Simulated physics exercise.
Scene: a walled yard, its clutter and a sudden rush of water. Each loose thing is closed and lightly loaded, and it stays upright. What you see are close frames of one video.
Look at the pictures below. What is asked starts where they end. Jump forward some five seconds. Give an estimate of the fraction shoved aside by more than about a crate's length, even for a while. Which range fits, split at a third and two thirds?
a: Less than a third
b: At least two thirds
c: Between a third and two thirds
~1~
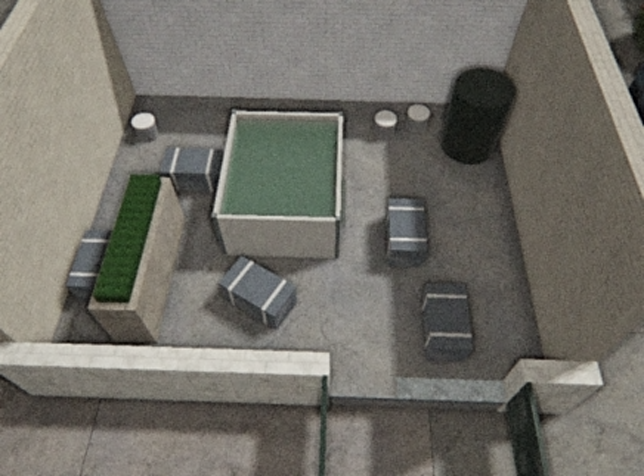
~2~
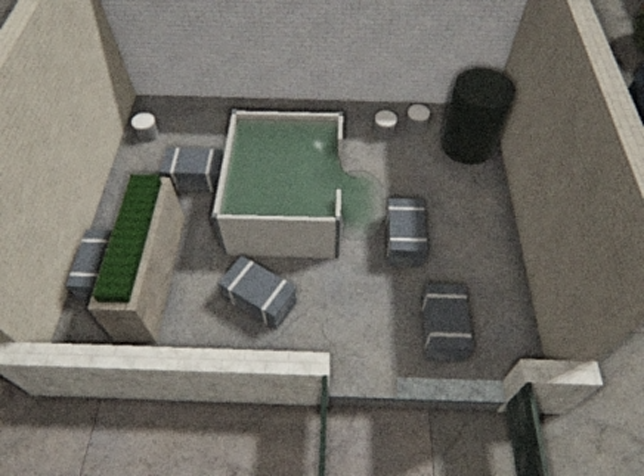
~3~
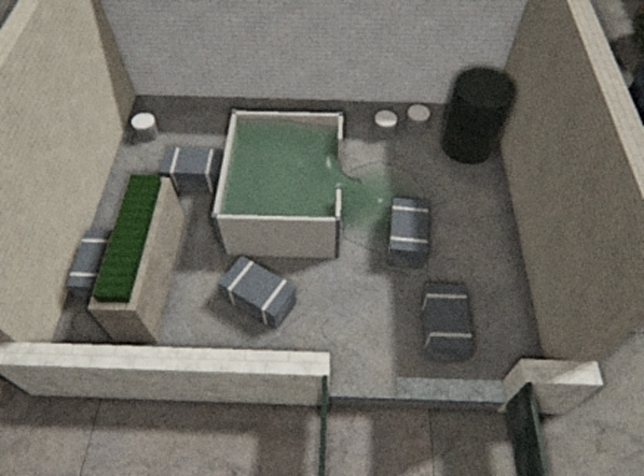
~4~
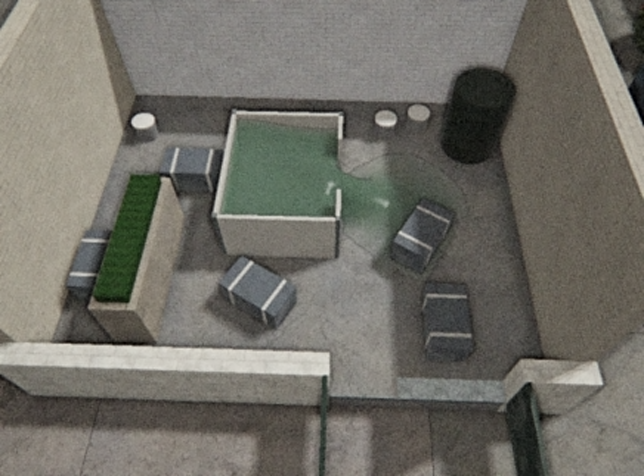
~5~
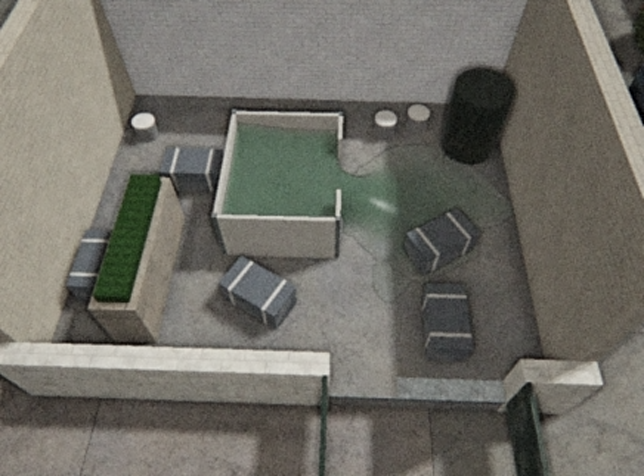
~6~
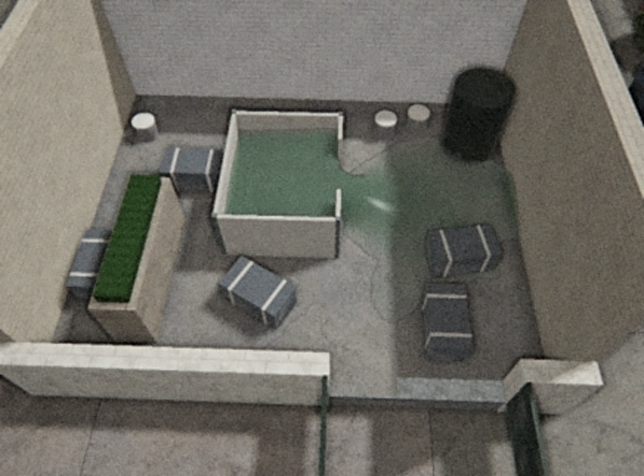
Answer: C.
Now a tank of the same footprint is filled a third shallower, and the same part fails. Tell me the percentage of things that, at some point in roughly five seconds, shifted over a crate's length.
Near 40 % of the lot.
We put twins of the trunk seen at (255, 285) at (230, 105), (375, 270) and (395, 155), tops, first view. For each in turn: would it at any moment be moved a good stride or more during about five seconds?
One after the other: Short of that, never so far, that far or more.
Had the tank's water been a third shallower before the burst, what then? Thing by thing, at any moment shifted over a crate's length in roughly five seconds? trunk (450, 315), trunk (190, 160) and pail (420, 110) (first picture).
One: Passed the mark. Two: Stayed below the mark. Three: Passed the mark.
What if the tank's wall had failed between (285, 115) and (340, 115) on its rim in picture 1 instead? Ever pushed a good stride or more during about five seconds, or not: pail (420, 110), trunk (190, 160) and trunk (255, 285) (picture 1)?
Taking them in order, covered the distance, short of it, short of it.
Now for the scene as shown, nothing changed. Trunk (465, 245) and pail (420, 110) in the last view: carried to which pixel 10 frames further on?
Estimate: First at (489, 350), second at (387, 103), approximately.
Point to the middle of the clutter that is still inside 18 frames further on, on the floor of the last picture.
Their centre sits close to (255, 210) on the floor of the last picture.
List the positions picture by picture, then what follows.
A trunk at (407, 224), on the bottom; a trunk at (94, 258), on the bottom; 0 of 8 have shifted, in the first frame.
A trunk at (407, 224), on the bottom; a trunk at (94, 258), on the bottom; 0 of 8 have shifted, in the second frame.
A trunk at (409, 224), on the bottom; a trunk at (94, 258), on the bottom; 0 of 8 have shifted, in the third frame.
A trunk at (424, 227), on the bottom, close to its start; a trunk at (94, 258) rests on the ground; 1 of 8 have shifted, in the fourth frame.
A trunk at (443, 233) rests on the ground, a stride from its start; a trunk at (94, 258), on the bottom; 1 of 8 have shifted, in the fifth frame.
A trunk at (465, 243), on the bottom, a stride from its start; a trunk at (94, 258), on the bottom; 1 of 8 have shifted, in the sixth frame.
A moment on, 1 of 8 are well off their spots; 0 afloat.
Next, 3 of 8 are well off their spots; 0 afloat.
Later, 3 of 8 are well off their spots; 0 afloat.
In the end, 3 of 8 are well off their spots, and 3 have been at some point; 1 afloat.
